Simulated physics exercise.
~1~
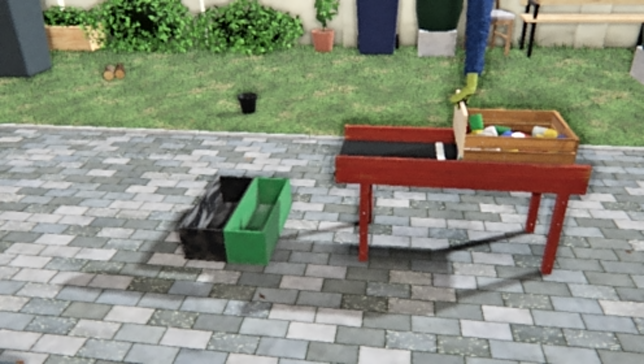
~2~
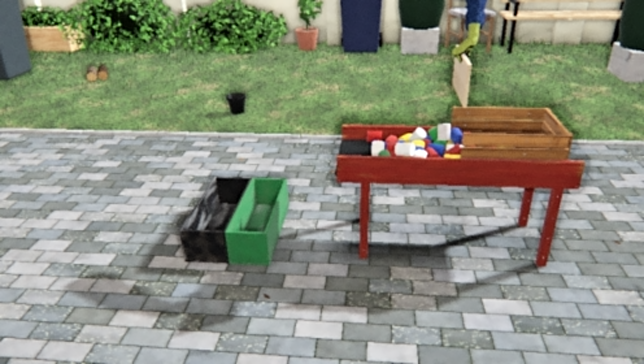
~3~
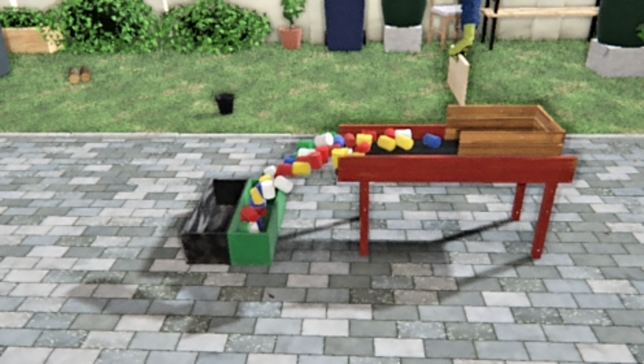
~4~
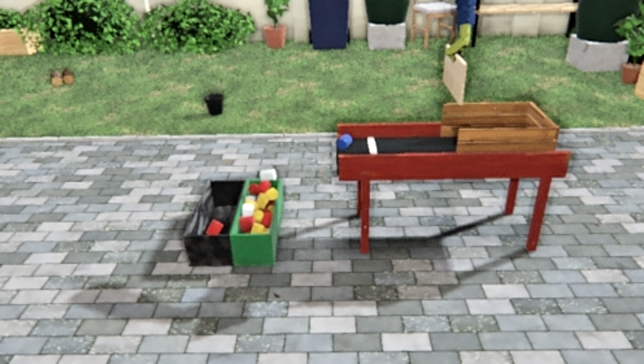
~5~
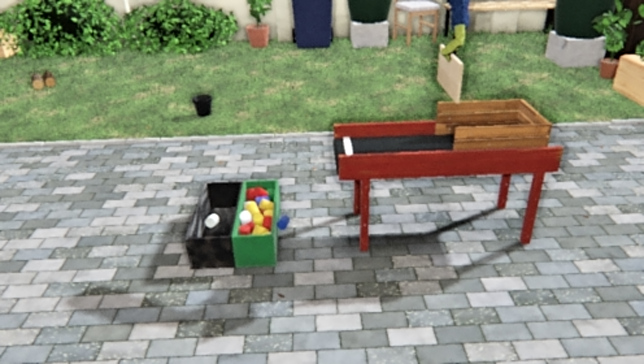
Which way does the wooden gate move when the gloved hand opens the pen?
The gate moves up, lifted clear of the pen by the gloved hand.
